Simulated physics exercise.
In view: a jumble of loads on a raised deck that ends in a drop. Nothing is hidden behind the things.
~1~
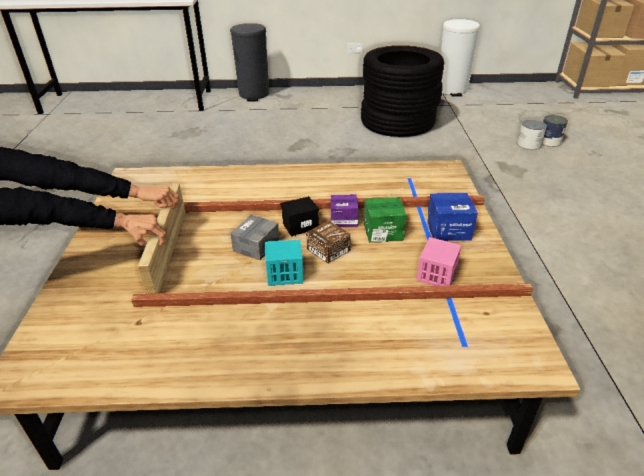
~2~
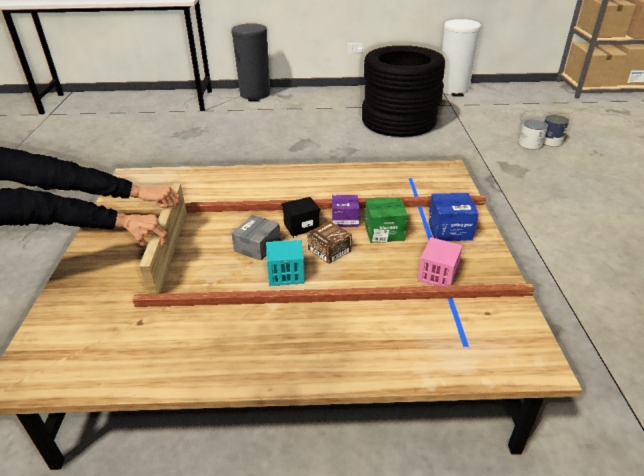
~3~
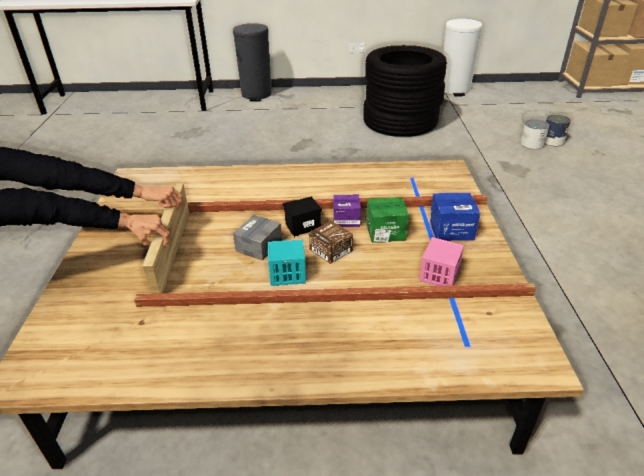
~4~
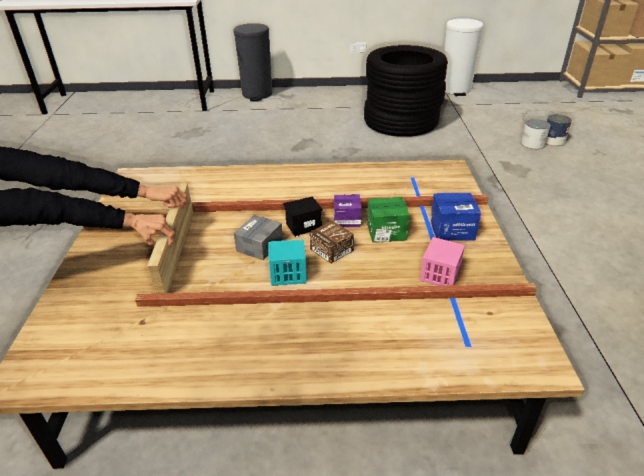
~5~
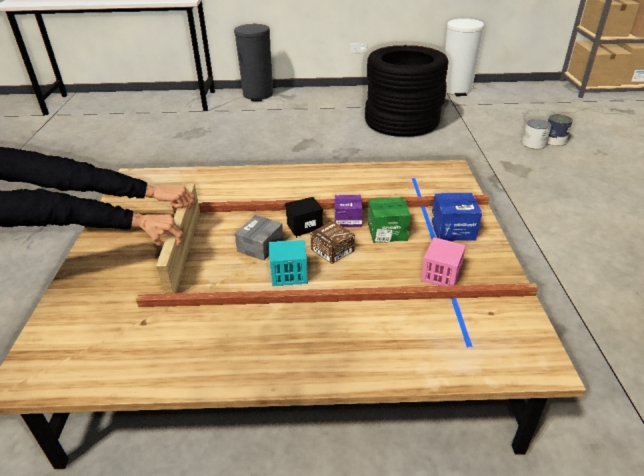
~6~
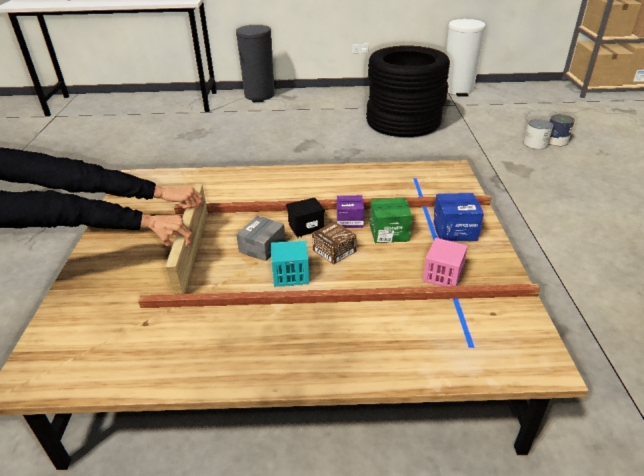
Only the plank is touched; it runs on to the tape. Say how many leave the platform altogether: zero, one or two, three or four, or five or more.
The number that fall off is one or two.
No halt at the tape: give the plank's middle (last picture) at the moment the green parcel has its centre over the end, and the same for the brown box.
Its middle is around (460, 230) and around (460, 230).
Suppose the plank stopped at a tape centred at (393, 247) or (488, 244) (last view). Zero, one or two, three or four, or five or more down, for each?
One after another: Zero; at least five.
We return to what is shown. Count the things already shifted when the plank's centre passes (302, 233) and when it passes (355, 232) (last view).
The counts are 5 and 6.
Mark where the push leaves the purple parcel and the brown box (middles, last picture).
First (465, 203), then (490, 242).
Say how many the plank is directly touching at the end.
3 of them.
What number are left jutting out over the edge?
It comes to 0.
A little later, none off yet; blue parcel at rest near (457, 217); pink crate at rest near (445, 264); green parcel at rest near (390, 220).
Next, none off yet; blue parcel at rest near (457, 217); pink crate at rest near (445, 264); green parcel shifted about its own width near (413, 219).
When it is over, the number that fall off is one or two; down, blue parcel.
